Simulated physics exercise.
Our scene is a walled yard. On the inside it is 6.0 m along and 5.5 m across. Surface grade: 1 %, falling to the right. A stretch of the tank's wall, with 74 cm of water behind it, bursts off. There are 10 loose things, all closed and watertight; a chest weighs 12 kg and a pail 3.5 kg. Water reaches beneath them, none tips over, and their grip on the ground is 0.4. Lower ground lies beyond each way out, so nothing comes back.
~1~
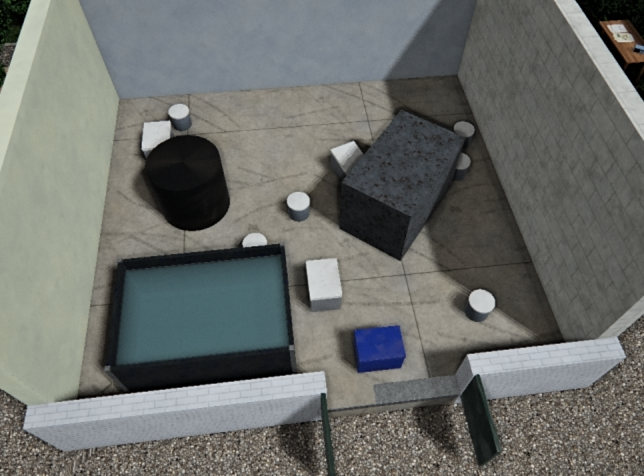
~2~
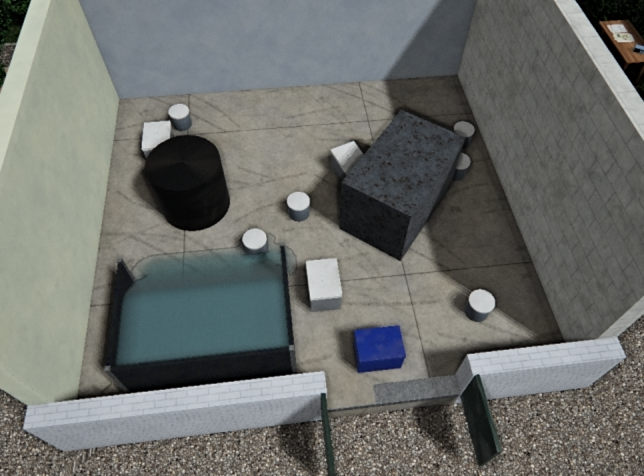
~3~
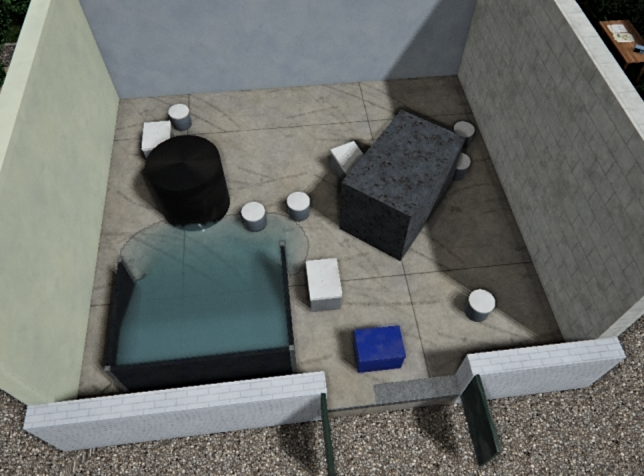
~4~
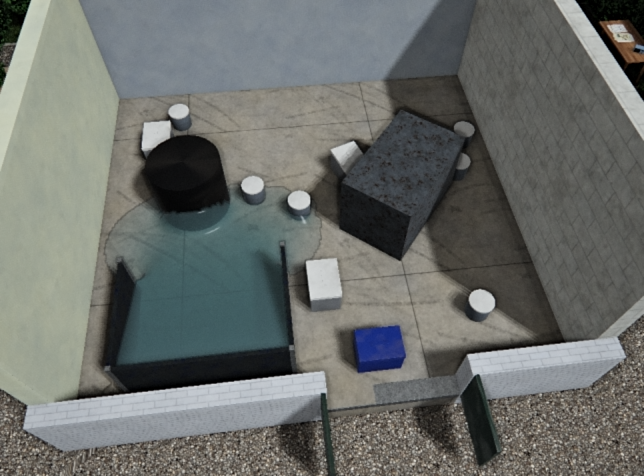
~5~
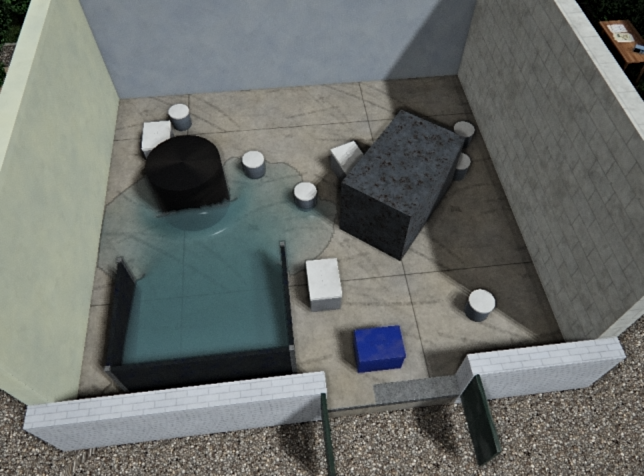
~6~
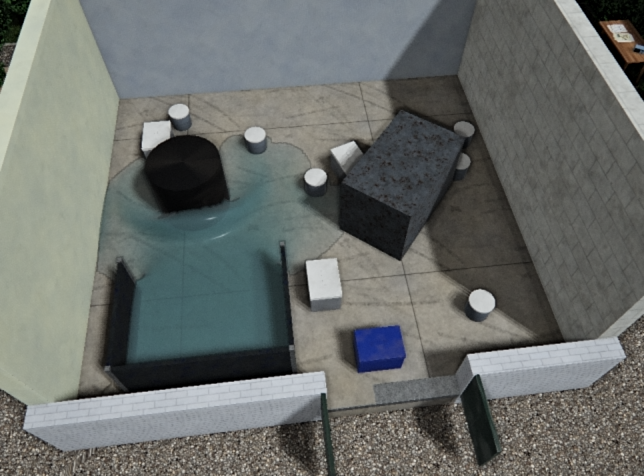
Water bursts from a tank, spreads around a dark cylinder and pushes two small drums.
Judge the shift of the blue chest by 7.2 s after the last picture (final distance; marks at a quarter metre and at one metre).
My guess: The blue chest goes a little way.
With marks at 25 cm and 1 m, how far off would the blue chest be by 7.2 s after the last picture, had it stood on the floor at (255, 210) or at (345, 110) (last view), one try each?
At the first spot it winds up far off; at the second it winds up far off.
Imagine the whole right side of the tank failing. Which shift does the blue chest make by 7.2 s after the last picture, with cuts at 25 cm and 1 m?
Under that change, the blue chest covers a big distance.
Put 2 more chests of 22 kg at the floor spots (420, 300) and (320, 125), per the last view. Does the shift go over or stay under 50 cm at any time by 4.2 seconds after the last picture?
In turn: Less, over.
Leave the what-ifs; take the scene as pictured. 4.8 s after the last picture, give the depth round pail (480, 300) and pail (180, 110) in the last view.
Some 7 cm at the first, some 7 cm at the second.
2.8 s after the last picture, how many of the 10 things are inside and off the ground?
The number is 4.
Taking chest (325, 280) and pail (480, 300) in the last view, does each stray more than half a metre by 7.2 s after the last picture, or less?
In sequence - stayed below the line; crossed the line.
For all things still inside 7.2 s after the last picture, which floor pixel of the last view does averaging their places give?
They're centred close to (381, 253).
Then, 0.9 s after the last picture the blue chest is near (380, 343), 0.0 m from its start, aground; 0 of 10 are out; 2 afloat.
Then, 2.8 s after the last picture the blue chest is near (380, 343), 0.0 m from its start, aground; 0 of 10 are out; 4 afloat.
Then, 4.8 s after the last picture the blue chest is near (380, 343), 0.0 m from its start, aground; 0 of 10 are out; 6 afloat.
Then, 7.2 s after the last picture the blue chest is near (342, 363), 0.5 m from its start, aground; 0 of 10 are out; 8 afloat.
